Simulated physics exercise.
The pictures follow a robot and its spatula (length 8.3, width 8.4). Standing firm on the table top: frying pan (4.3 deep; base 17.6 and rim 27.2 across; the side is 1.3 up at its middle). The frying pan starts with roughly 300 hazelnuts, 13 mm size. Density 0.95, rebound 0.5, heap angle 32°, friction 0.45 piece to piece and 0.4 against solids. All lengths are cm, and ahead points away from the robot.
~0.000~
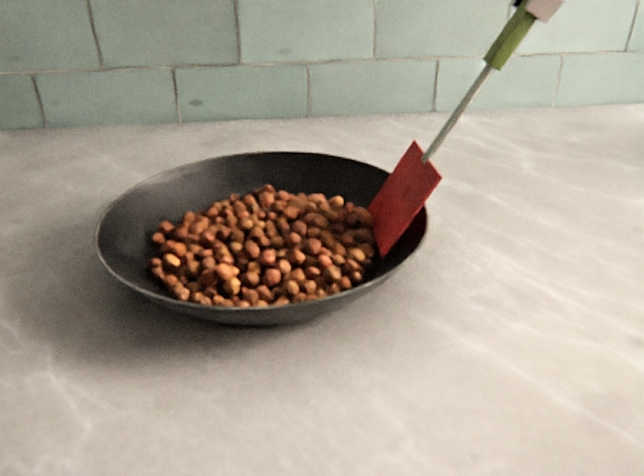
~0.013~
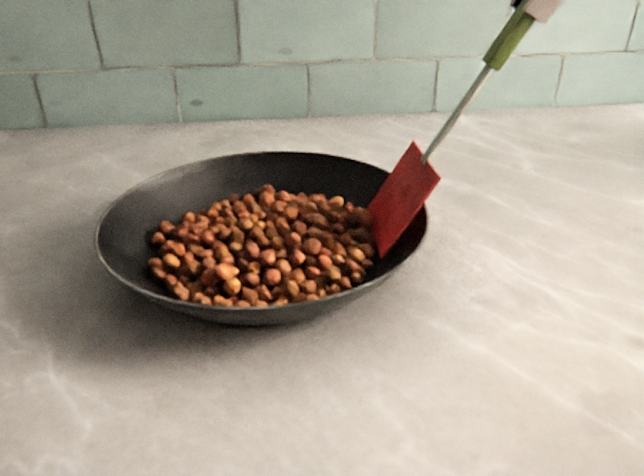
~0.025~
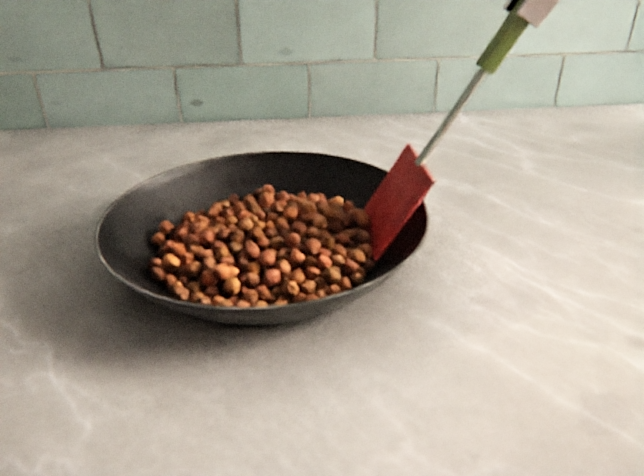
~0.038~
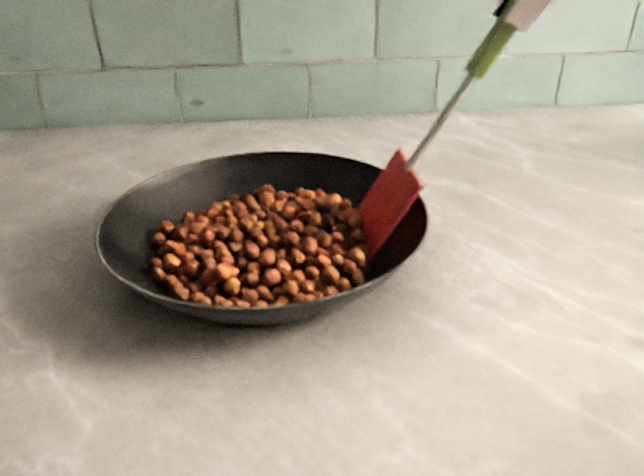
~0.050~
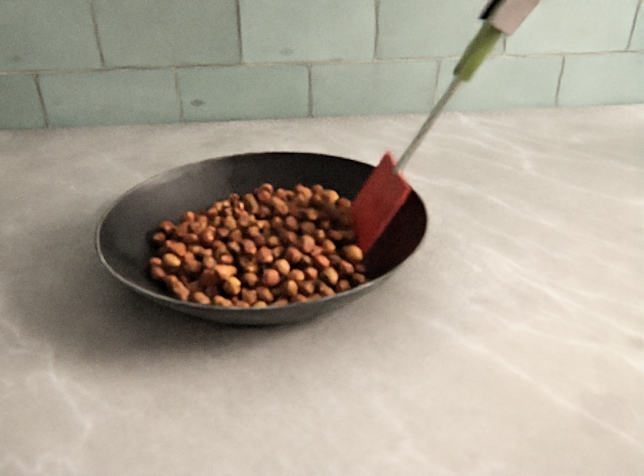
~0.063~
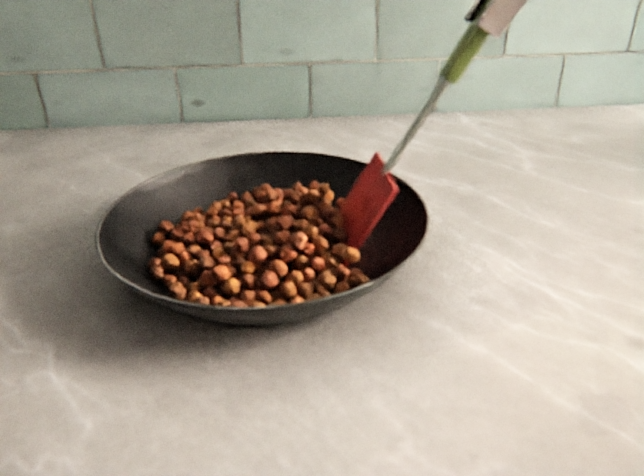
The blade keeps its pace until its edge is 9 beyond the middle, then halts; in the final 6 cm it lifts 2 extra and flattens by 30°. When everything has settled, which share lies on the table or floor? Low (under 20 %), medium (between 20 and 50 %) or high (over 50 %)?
Share on the table or floor: Low (under 20 %).
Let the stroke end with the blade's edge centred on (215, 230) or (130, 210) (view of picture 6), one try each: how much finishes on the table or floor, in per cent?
Some 0 and 35 per cent.
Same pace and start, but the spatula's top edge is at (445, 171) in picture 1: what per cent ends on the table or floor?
About 10 per cent.
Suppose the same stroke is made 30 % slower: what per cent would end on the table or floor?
Then about 10 per cent.
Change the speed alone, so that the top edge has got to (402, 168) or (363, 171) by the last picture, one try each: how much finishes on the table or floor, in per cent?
Some 0 and 30 per cent.
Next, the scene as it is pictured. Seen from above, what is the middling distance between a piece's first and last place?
Roughly 4 cm.
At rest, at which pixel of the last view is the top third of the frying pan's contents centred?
Near (156, 231).
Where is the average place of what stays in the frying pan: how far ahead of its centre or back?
About 4.5 cm ahead.
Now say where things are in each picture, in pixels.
Spatula top edge at (427, 157), sloping 59°; upper third of the load around (272, 234), from x 155 to 370, top at y 190; 304 in the frying pan, in the first picture.
Spatula top edge at (426, 158), sloping 59°; upper third of the load around (272, 234), from x 155 to 370, top at y 190, in the second picture.
Spatula top edge at (421, 161), sloping 59°; upper third of the load around (277, 234), from x 155 to 365, top at y 190, in the third picture.
Spatula top edge at (410, 165), sloping 59°; upper third of the load around (280, 234), from x 155 to 360, top at y 190, in the fourth picture.
Spatula top edge at (398, 168), sloping 59°; upper third of the load around (280, 230), from x 155 to 360, top at y 190, in the fifth picture.
Spatula top edge at (387, 169), sloping 59°; upper third of the load around (274, 229), from x 155 to 365, top at y 185; 304 in the frying pan, in the sixth picture.
By 0.13 s, sloping 59°, highest piece 5 above the table; 304 in the frying pan.
By 0.20 s, sloping 50°, highest piece 6 above the table; 304 in the frying pan.
By 0.43 s, sloping 29°, highest piece 5 above the table; 272 in the frying pan, 27 on the table or floor, 5 on the blade or in flight.
By 1.48 s, sloping 29°, highest piece 5 above the table; 271 in the frying pan, 33 on the table or floor.
Final count, 271 in the frying pan, 33 on the table or floor. That is 11 % on the table or floor.
